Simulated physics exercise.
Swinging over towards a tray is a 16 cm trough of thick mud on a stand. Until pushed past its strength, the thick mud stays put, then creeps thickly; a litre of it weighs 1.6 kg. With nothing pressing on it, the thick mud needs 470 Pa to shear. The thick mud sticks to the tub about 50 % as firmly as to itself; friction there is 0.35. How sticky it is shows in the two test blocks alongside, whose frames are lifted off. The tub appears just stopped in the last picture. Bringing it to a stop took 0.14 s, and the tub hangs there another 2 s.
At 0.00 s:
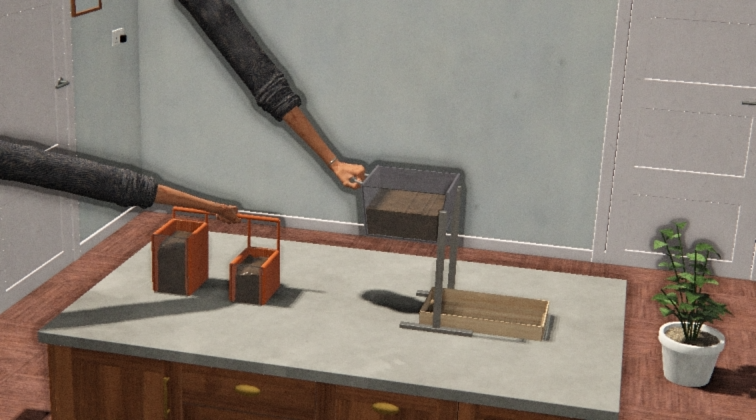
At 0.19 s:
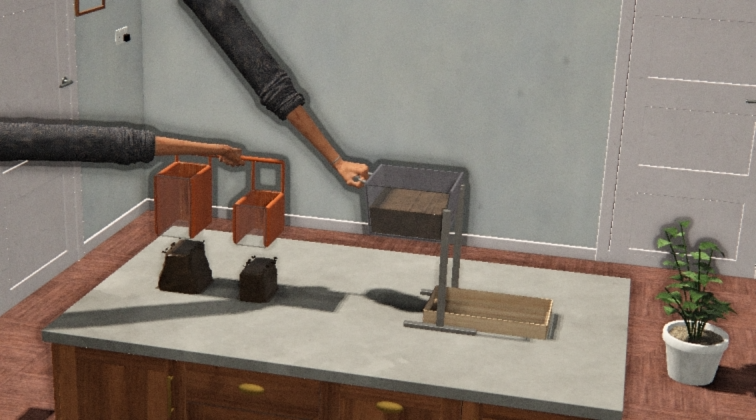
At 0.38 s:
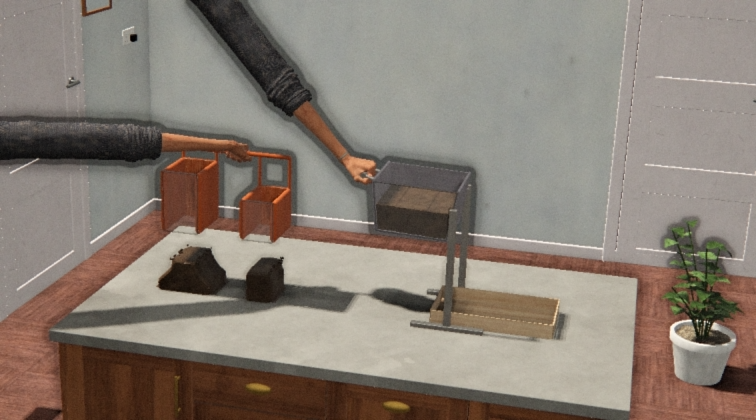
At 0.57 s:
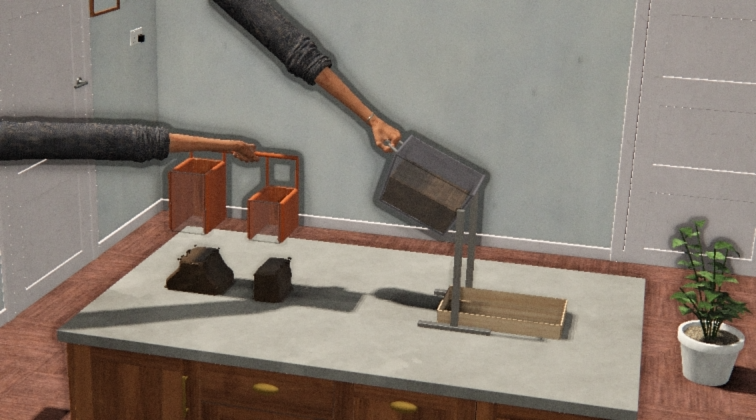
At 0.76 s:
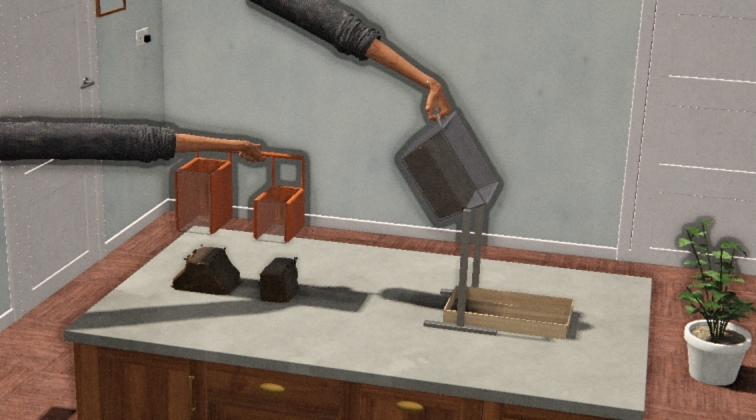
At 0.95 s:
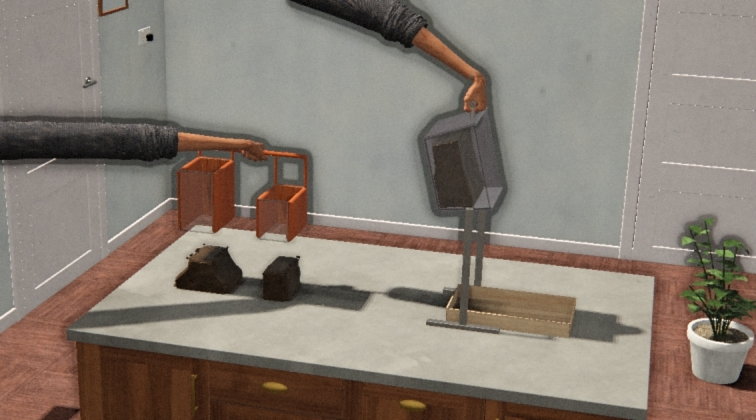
Two arms worked over a counter: one lifted a pair of orange molds off two dark mud blocks, the taller of which slumped, then the other tilted a clear tub of mud steeply to the right.
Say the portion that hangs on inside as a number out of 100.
Expect roughly 80 %.
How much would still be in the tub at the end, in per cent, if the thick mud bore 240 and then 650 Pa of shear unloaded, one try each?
Respectively, close to 55 % and close to 100 %.
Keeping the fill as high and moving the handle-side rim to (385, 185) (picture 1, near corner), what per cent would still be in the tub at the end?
I'd guess around 100 per cent remains.
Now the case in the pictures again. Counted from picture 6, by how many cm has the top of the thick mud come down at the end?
The top ends up some 11 cm below its level in the last picture.
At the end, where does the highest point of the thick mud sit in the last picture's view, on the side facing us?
Around (461, 175).
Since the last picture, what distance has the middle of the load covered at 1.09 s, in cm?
Roughly 4 centimetres.
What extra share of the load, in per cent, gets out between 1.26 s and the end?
Load share from then on: Near 10 %.
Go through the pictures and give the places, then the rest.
Handle-side rim at (364, 185), tilt 0 degrees; top of the thick mud at (410, 212); blocks stand 18 cm, 11 cm (left to right), in the first picture.
Handle-side rim at (367, 184), tilt 0 degrees; top of the thick mud at (414, 211); blocks stand 15 cm, 11 cm (left to right), in the second picture.
Handle-side rim at (375, 181), tilt 2 degrees; top of the thick mud at (379, 204); blocks stand 12 cm, 11 cm (left to right), in the third picture.
Handle-side rim at (398, 154), tilt 24 degrees; top of the thick mud at (390, 177); blocks stand 12 cm, 11 cm (left to right), in the fourth picture.
Handle-side rim at (443, 130), tilt 56 degrees; top of the thick mud at (423, 146); blocks stand 12 cm, 11 cm (left to right), in the fifth picture.
Handle-side rim at (475, 126), tilt 76 degrees; top of the thick mud at (454, 141); blocks stand 12 cm, 11 cm (left to right), in the sixth picture.
After 1.09 s, the tub is at 76 degrees and holds 100 %.
After 1.26 s, the tub is at 76 degrees and holds 90 %.
After 1.43 s, the tub is at 76 degrees and holds 83 %.
After 1.60 s, the tub is at 76 degrees and holds 80 %.
After 2.95 s, at the end, the tub is at 76 degrees and holds 80 %.
